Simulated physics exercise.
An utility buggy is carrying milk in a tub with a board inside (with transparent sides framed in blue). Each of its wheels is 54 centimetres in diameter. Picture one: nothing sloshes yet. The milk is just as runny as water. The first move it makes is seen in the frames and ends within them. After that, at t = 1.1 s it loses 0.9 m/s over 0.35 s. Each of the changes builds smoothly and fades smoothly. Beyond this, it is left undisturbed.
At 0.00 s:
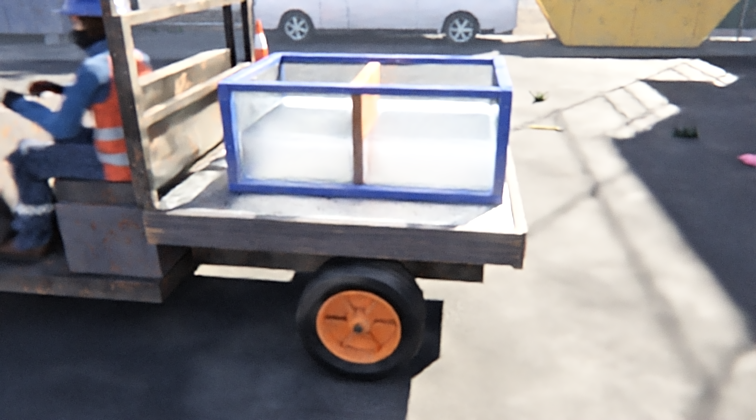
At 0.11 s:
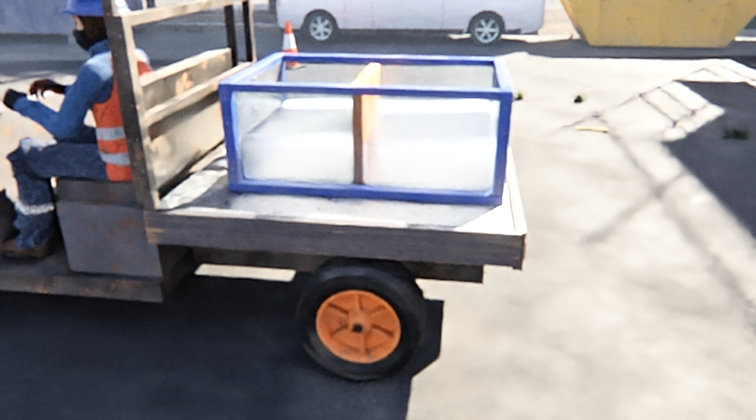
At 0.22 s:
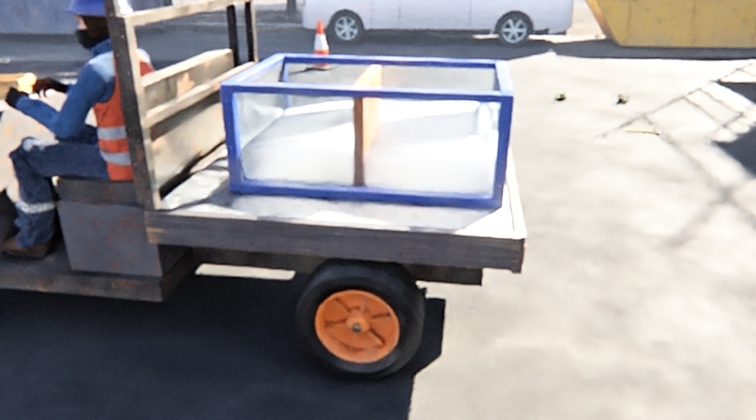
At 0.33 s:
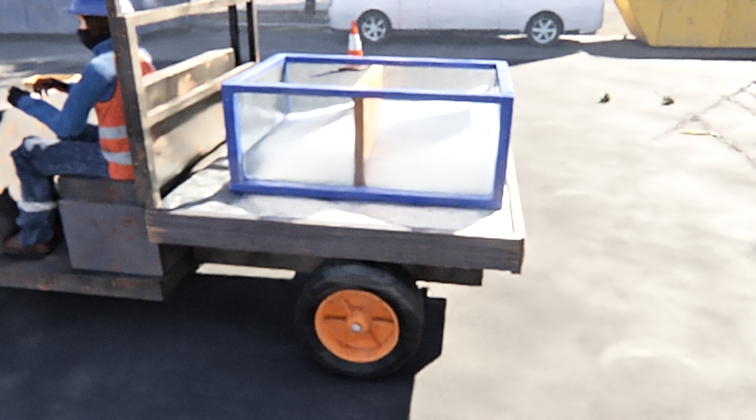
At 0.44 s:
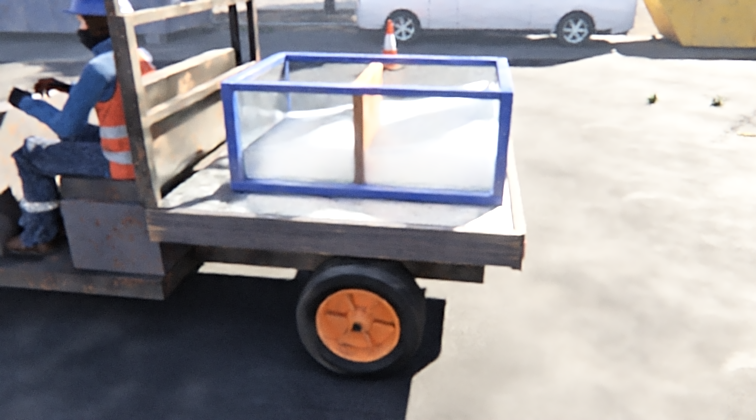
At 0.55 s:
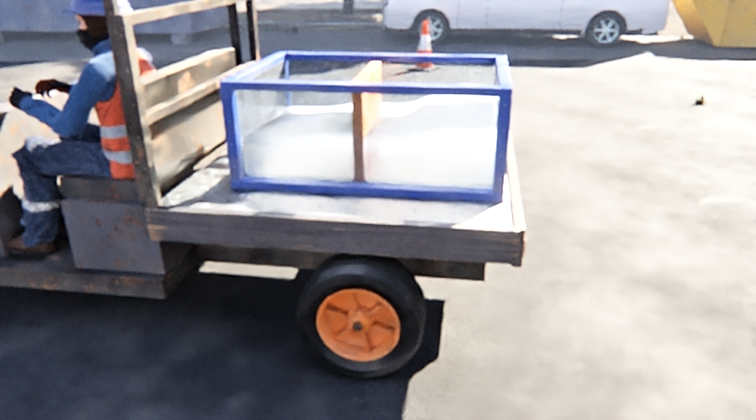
The footage shows a driver in an orange vest steering a flatbed buggy left past a parked van and a cone, as white liquid in a blue-framed clear tub with a divider climbs toward the right, then partly levels.
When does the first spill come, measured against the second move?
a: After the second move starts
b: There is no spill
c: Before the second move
Option b: There is no spill.
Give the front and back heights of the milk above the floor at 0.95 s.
I'd say some 22 centimetres in front and some 22 centimetres behind.
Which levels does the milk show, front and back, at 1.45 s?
I'd put it at about 34 cm in front and about 16 cm behind.
By 0.95 s front 22 cm, middle 31 cm, back 21 cm above the floor; no loss so far.
By 1.45 s front 34 cm, middle 26 cm, back 16 cm above the floor; no loss so far.
By 1.95 s front 22 cm, middle 14 cm, back 23 cm above the floor; no loss so far.
By 4.43 s there is no loss.
